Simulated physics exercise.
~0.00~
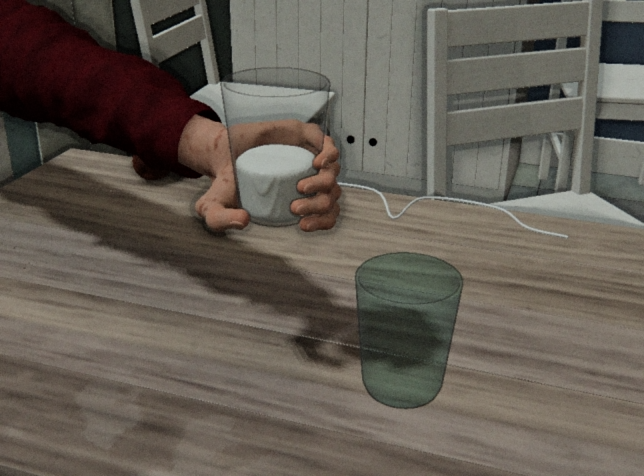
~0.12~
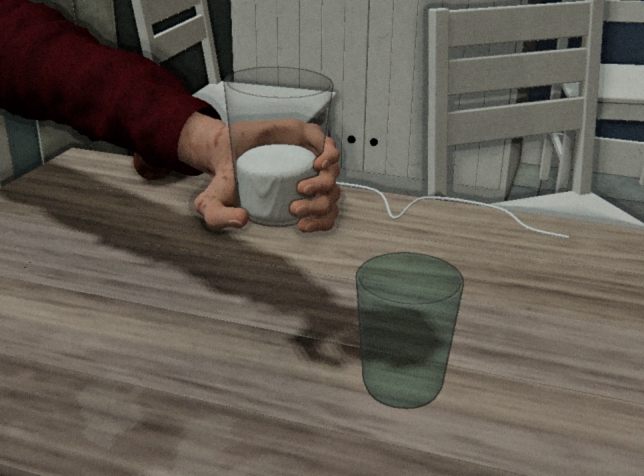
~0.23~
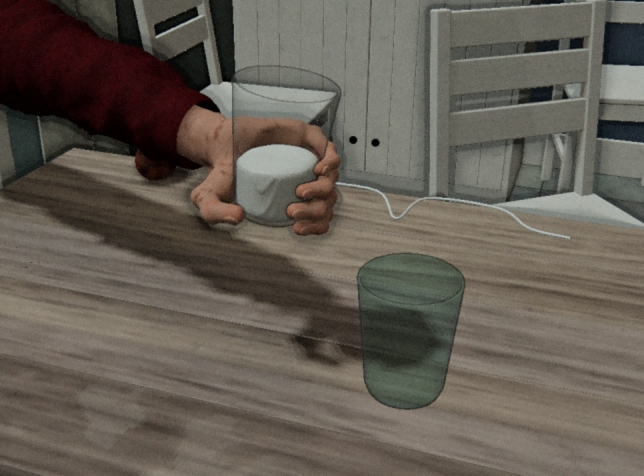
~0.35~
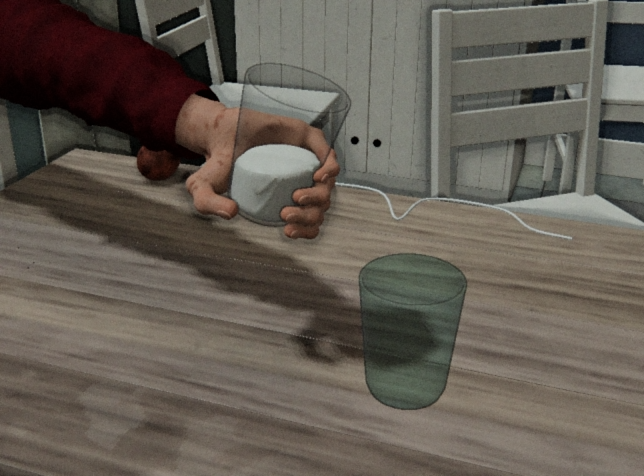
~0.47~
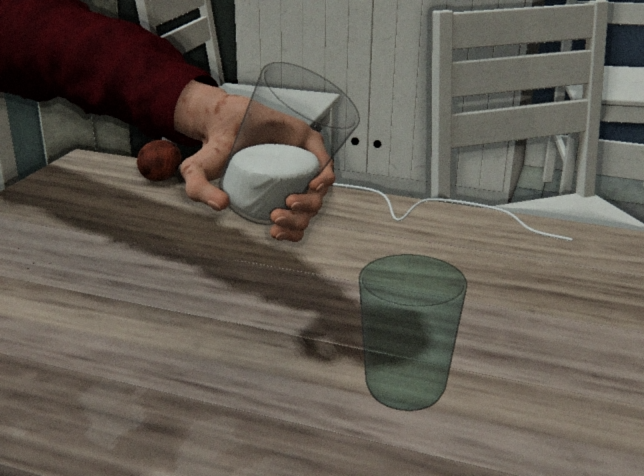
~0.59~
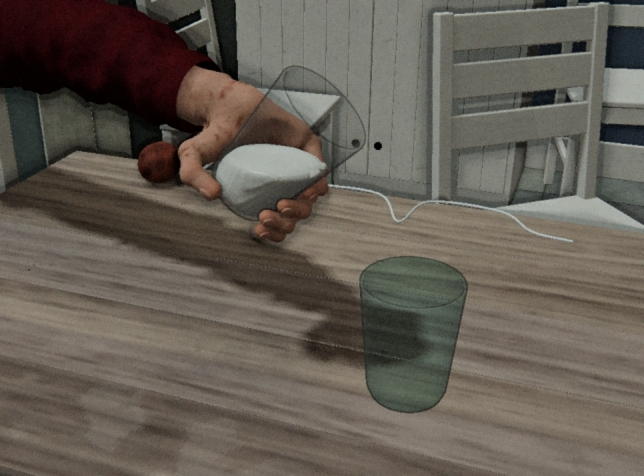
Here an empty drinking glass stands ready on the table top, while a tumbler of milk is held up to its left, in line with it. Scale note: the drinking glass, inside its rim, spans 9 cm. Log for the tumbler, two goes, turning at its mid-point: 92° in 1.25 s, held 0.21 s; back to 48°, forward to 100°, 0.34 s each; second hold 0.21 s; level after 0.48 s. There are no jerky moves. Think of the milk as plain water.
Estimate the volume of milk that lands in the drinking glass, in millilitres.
I would say roughly 185 ml.
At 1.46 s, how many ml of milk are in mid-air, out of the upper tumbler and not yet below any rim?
Roughly 15 ml.
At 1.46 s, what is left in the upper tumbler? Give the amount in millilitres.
Contents remaining: Around 25 ml.
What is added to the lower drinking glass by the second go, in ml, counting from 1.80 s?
I'd say close to 10 ml more ends up in it.
After 1.46 s the tilt is 92° and the drinking glass has 145 ml, the tumbler 25 ml, and 0 ml is on the table top.
After 1.80 s the tilt is 48° and the drinking glass has 170 ml, the tumbler 10 ml, and 0 ml is on the table top.
After 2.35 s the tilt is 100° and the drinking glass has 175 ml, the tumbler 5 ml, and 0 ml is on the table top.
After 2.69 s the tilt is 19° and the drinking glass has 185 ml, the tumbler 0 ml, and 0 ml is on the table top.
In the end the drinking glass has 185 ml, the tumbler 0 ml, and 0 ml is on the table top.
